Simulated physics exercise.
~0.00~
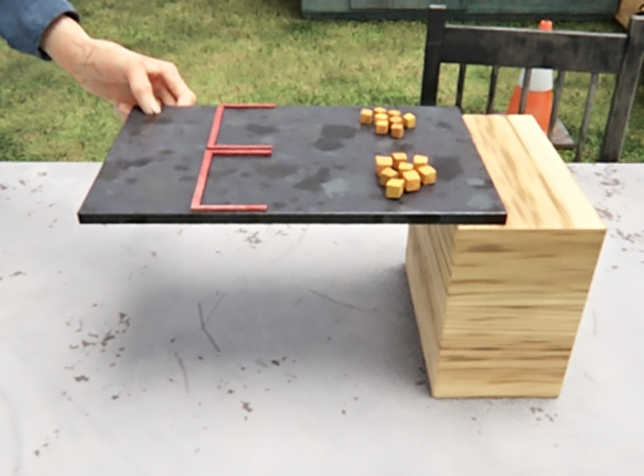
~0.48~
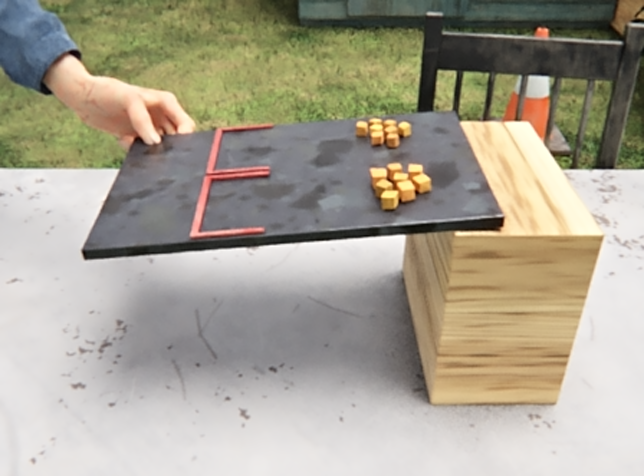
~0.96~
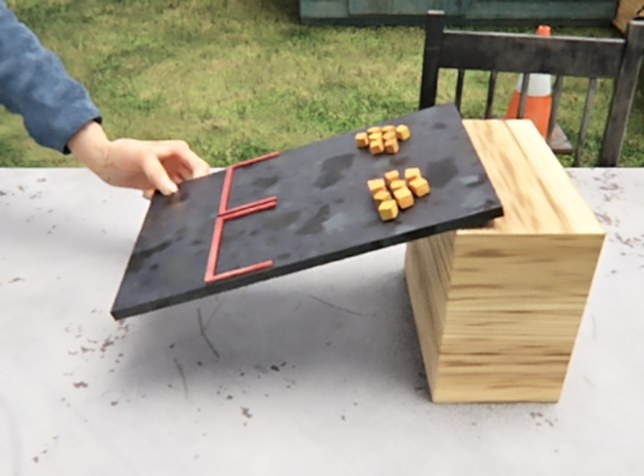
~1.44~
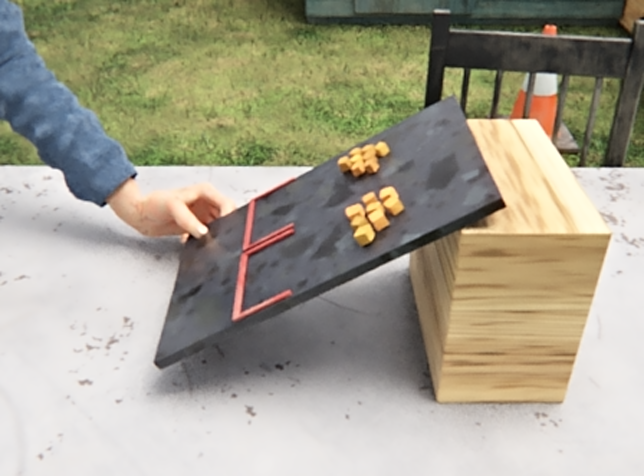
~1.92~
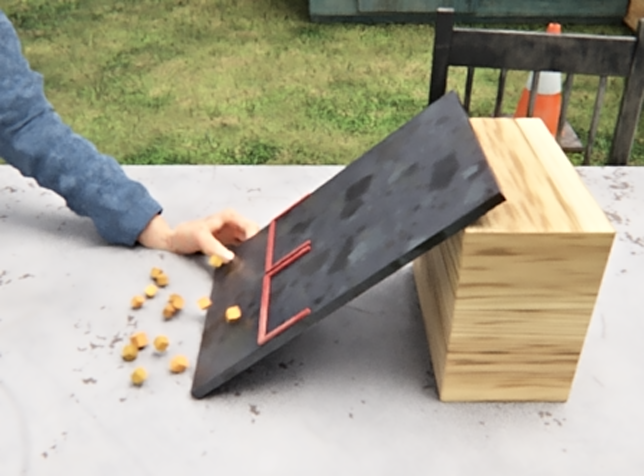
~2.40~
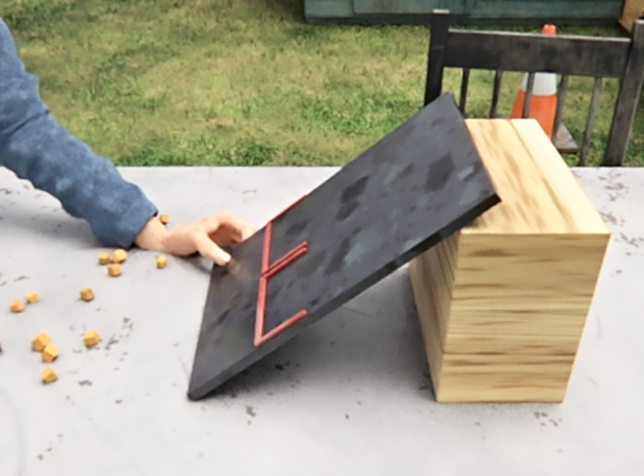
On an outdoor table, a hand lowering a dark board's left end until orange cubes slide past red strips and scatter left.
